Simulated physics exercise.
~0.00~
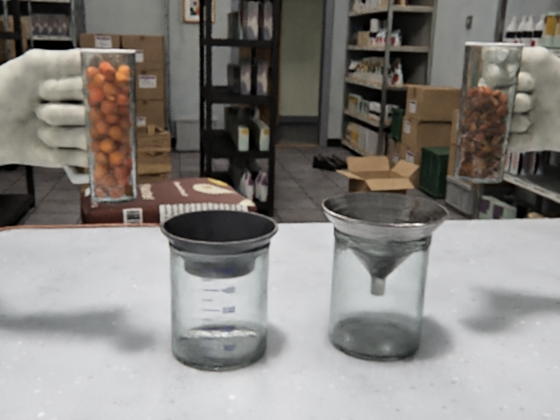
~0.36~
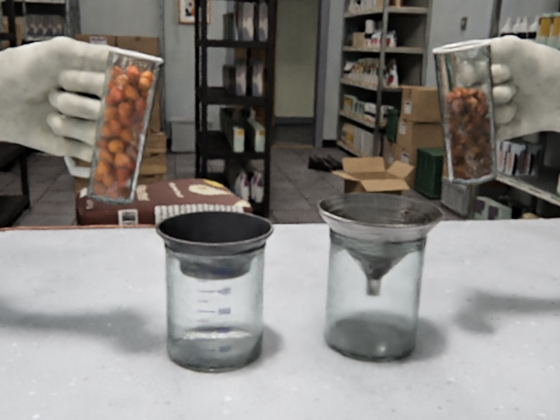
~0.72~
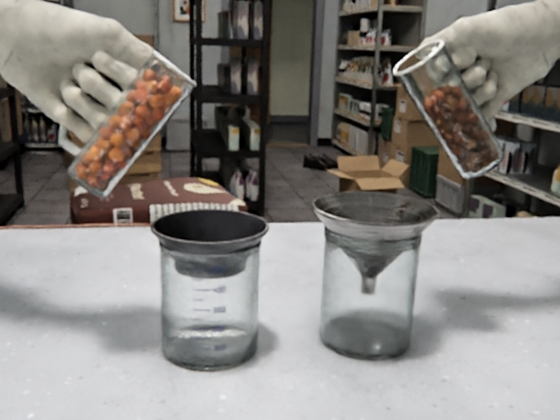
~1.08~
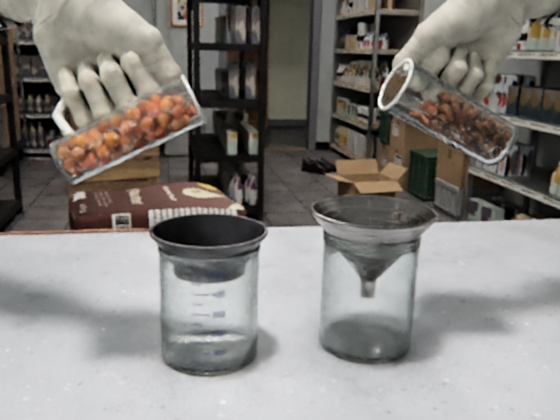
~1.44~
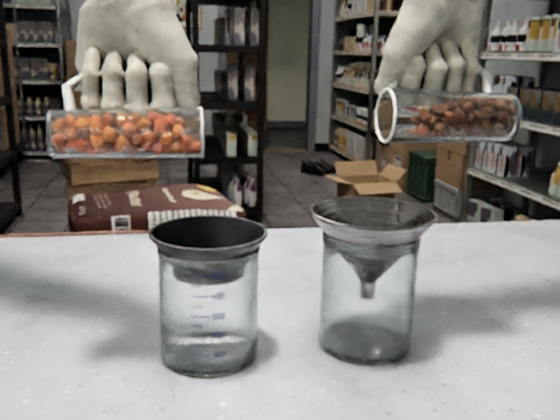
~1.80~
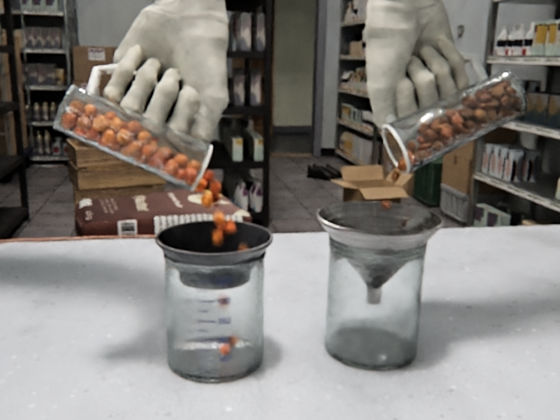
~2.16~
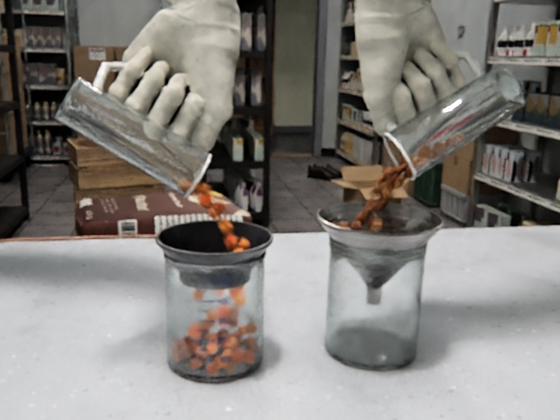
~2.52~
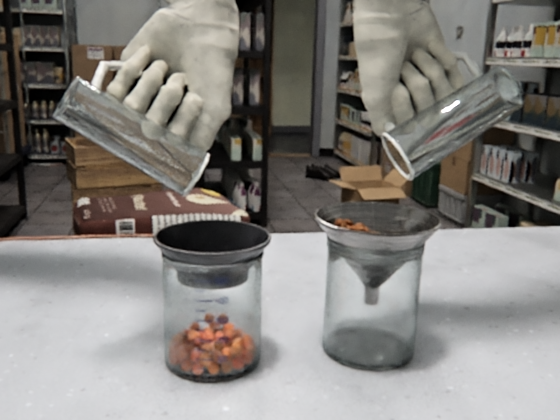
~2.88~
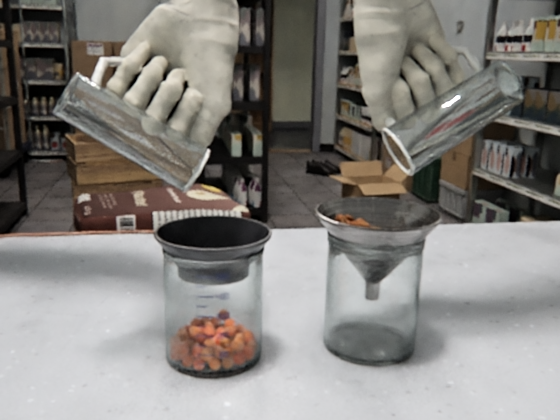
In the video, two pale gloved hands tip clear cups of small orange and reddish-brown pieces over funnels resting on glass jars. The left cupful drops through and settles in its jar, while the right cupful stays in the funnel, leaving the jar below empty.
